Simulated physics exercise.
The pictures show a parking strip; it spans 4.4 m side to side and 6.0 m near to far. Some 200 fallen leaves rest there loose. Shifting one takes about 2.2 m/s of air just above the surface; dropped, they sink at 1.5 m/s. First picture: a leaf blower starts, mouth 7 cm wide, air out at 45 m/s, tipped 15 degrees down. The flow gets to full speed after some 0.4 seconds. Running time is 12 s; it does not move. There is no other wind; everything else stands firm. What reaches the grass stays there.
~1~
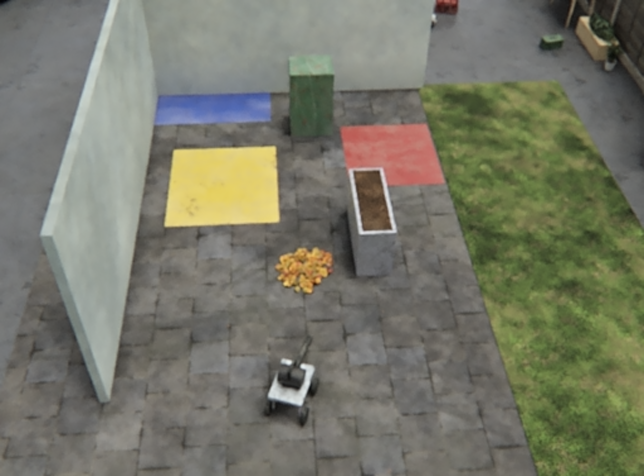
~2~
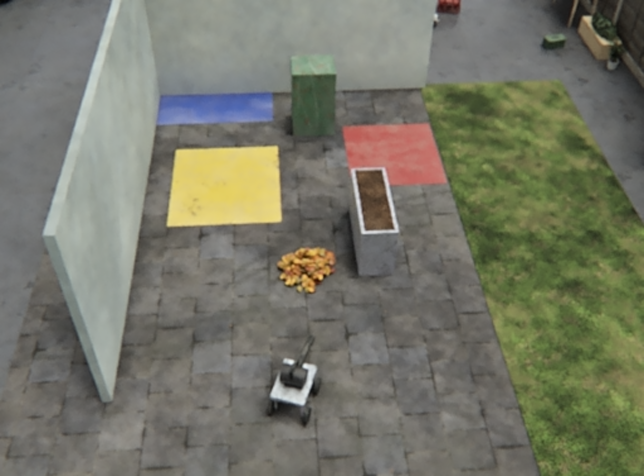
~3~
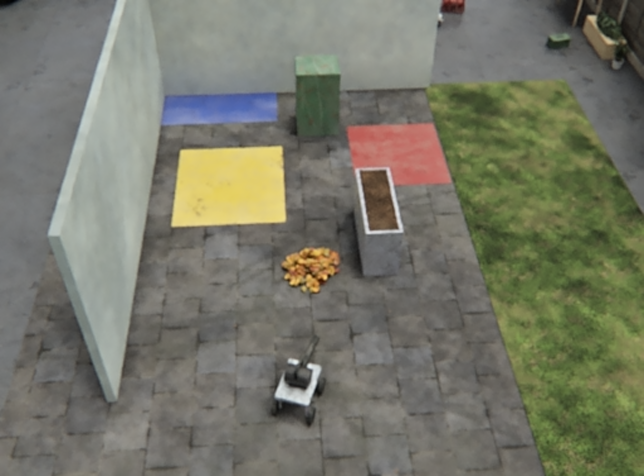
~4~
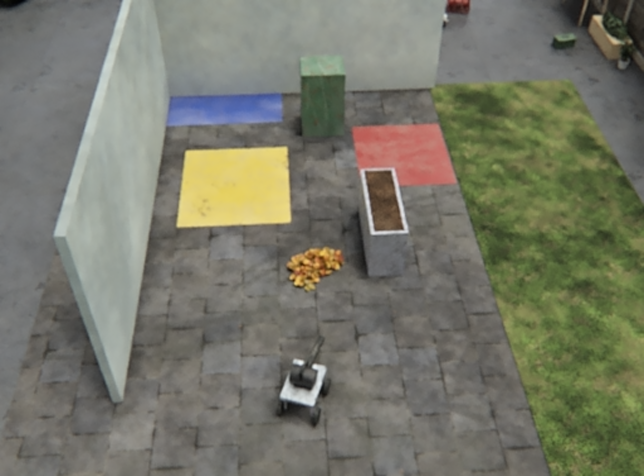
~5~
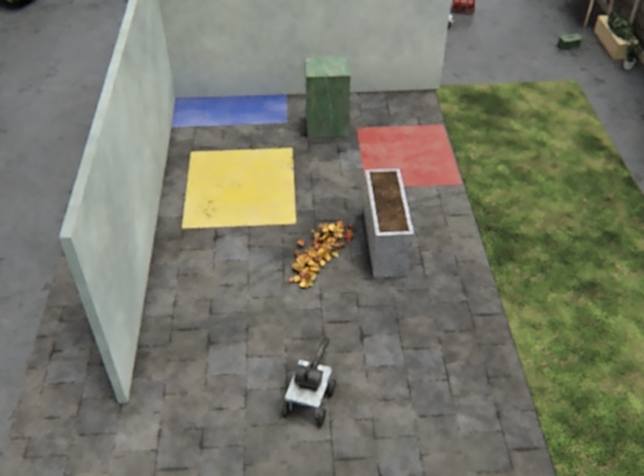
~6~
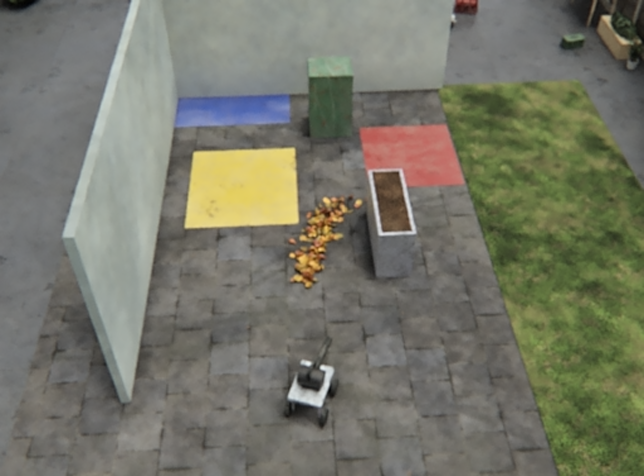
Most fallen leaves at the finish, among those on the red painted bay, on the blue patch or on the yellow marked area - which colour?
Yellow has most.
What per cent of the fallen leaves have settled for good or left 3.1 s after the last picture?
The share is about 10 %.
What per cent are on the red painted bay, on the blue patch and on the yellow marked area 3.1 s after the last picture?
2 % red, 0 % blue, 40 % yellow.
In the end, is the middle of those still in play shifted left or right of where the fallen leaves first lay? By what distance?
Shift: Toward the left-hand side, approx. 0.6 m.
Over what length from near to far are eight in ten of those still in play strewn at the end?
The middle bunch covers about 2.8 m from near to far.
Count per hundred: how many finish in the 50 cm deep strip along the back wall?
Roughly 10 per cent.
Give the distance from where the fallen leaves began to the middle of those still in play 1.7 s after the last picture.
The centre ends up some 2.0 m from the start.
Then, 1.7 s after the last picture, 98 % are on the move or not yet settled, 32 % are on the yellow marked area, 0 % on the blue patch and 2 % on the red painted bay; the middle of those still in play is near (299, 177).
Then, 3.1 s after the last picture, 92 % are on the move or not yet settled, 40 % are on the yellow marked area, 0 % on the blue patch and 2 % on the red painted bay; the middle of those still in play is near (292, 164).
Then, 5.8 s after the last picture, 86 % are on the move or not yet settled, 38 % are on the yellow marked area, 2 % on the blue patch and 2 % on the red painted bay; the middle of those still in play is near (286, 158).
Then, 11.2 s after the last picture, at the end, 31 % are on the yellow marked area, 5 % on the blue patch and 2 % on the red painted bay; the middle of those still in play is near (286, 151).
